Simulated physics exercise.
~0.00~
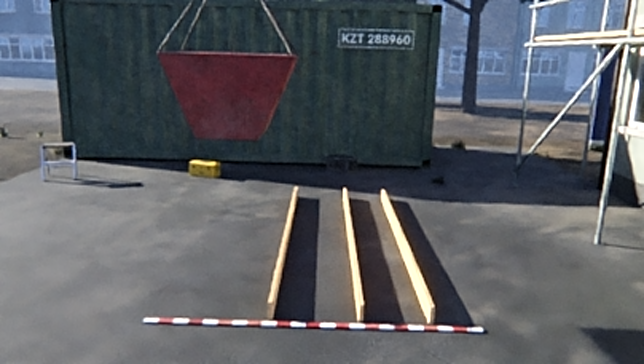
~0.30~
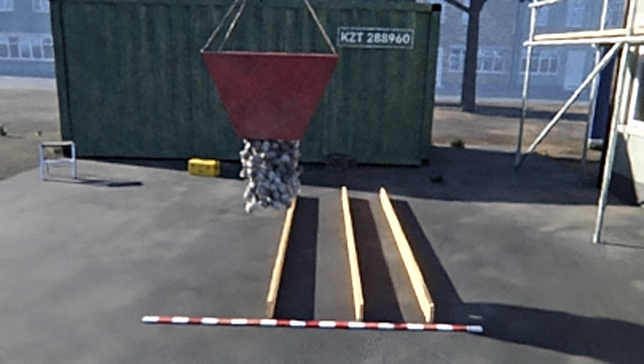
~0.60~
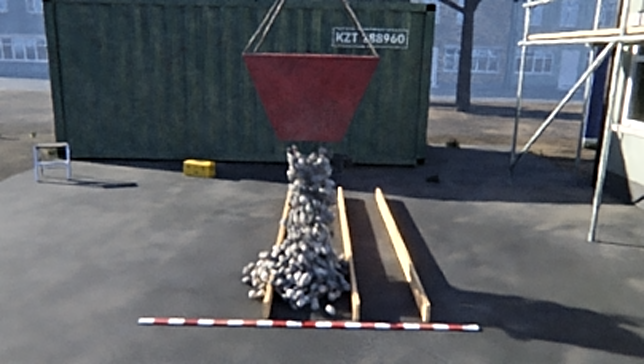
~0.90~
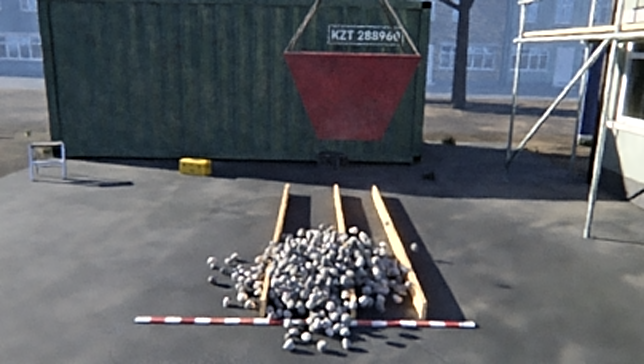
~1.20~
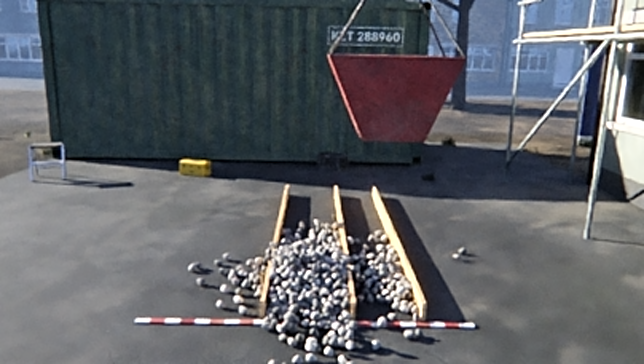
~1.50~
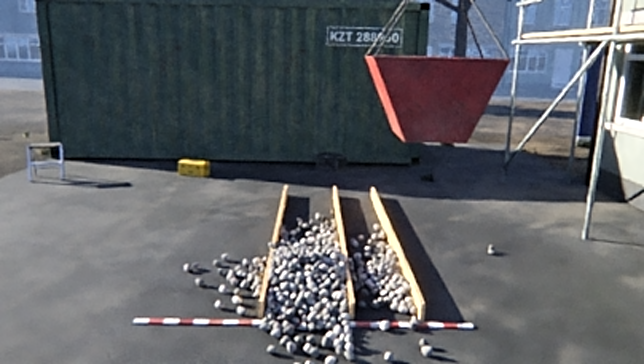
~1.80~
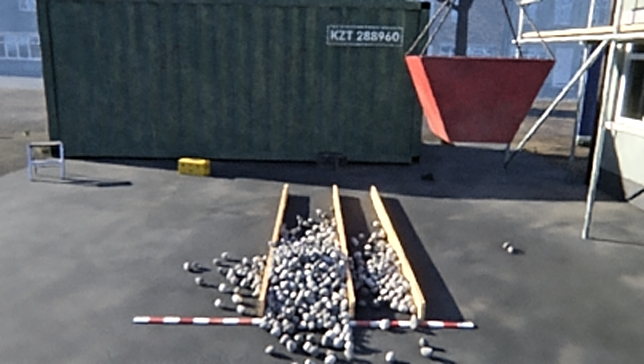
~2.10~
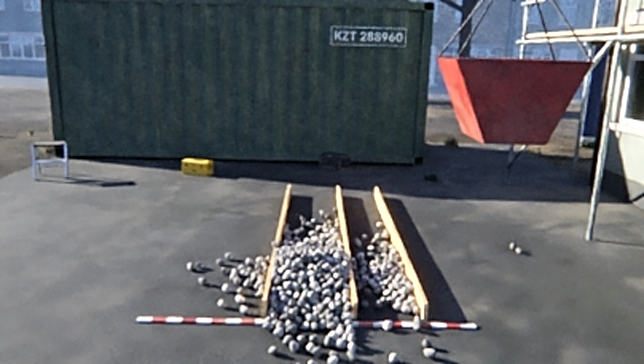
A red skip hanging in front of a green container moved steadily right and dropped a stream of grey stones onto three planks on the ground, where they spread into a heap lying mostly in the left bay, with some in the right.
